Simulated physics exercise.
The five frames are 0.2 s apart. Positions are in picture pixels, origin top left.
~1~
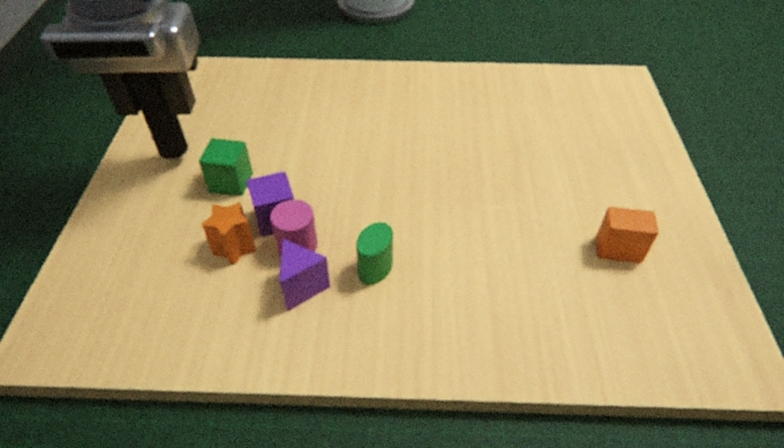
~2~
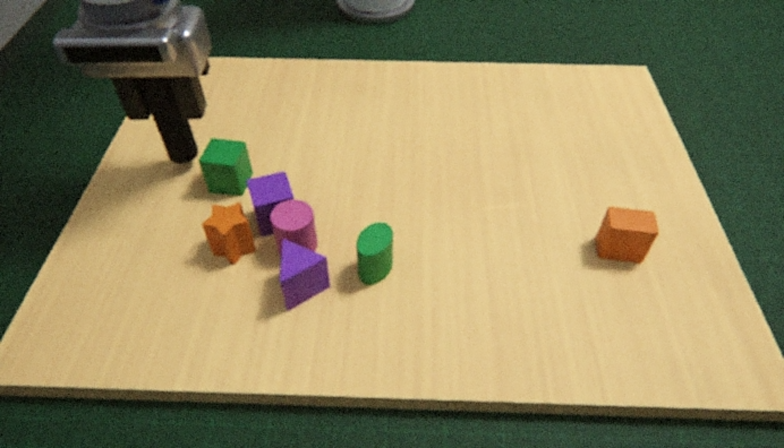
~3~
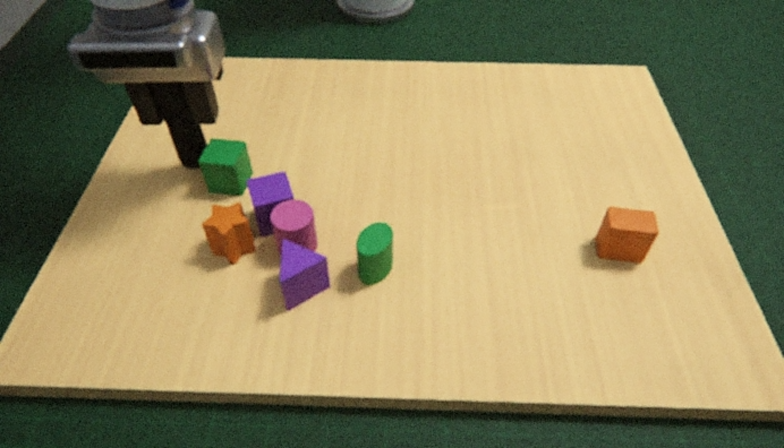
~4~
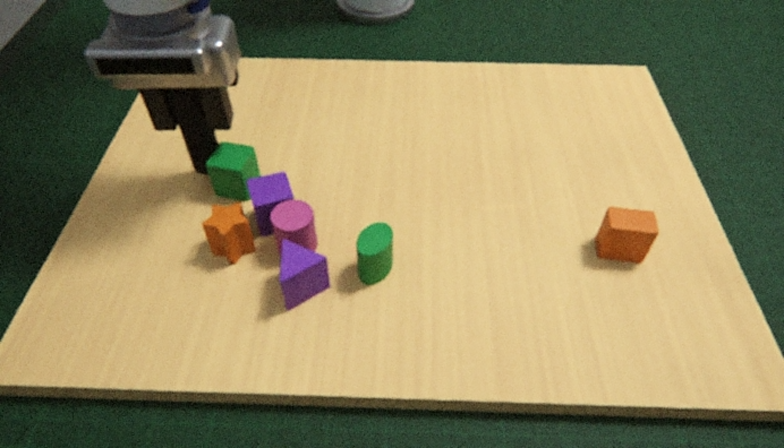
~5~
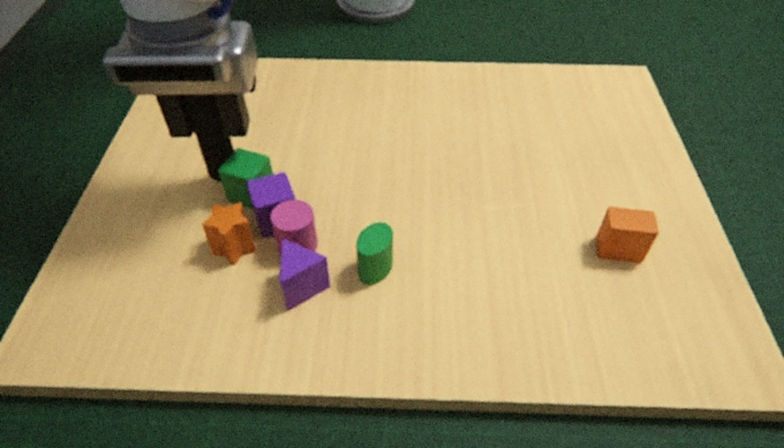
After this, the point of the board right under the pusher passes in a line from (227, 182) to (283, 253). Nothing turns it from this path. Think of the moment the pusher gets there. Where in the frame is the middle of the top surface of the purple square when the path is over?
The spot you're after is about (344, 256) in the image.
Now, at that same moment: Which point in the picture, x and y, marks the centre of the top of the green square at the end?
Answer: (307, 238).
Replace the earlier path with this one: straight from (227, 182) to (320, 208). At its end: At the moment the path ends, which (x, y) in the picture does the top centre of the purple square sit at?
Somewhere near (326, 234).
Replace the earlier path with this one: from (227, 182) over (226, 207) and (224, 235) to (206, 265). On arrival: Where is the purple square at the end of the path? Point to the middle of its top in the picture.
In the picture, it is at (293, 205).
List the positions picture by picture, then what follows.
In the first picture, pusher's lower end at (174, 150); orange star block at (225, 217); green square at (222, 151); purple square at (270, 188); pink circular block at (292, 214); purple triangular block at (297, 259); green elliptical block at (375, 238).
In the second picture, pusher at (184, 154); blocks still.
In the third picture, pusher at (196, 159); blocks still.
In the fourth picture, pusher at (209, 165); green square at (230, 155).
In the fifth picture, pusher at (224, 171); orange star block at (225, 217); green square at (244, 163); purple square at (270, 189); pink circular block at (292, 214); purple triangular block at (297, 259); green elliptical block at (375, 238).
What follows on the original path. One third of the way, pusher at (242, 194); green square at (261, 188), turned 15° clockwise; purple square at (288, 208), turned 30° anticlockwise; pink circular block at (316, 230).
Two thirds of the way, pusher at (261, 218); orange star block at (225, 220), turned 15° clockwise; green square at (284, 212); purple square at (316, 231), turned 40° anticlockwise; pink circular block at (350, 251); green elliptical block at (388, 240), turned 35° anticlockwise.
At the end, pusher at (281, 243); orange star block at (225, 223), turned 30° clockwise; green square at (307, 238); purple square at (344, 256), turned 45° anticlockwise; pink circular block at (385, 271); purple triangular block at (296, 272); green elliptical block at (400, 241), turned 75° anticlockwise.
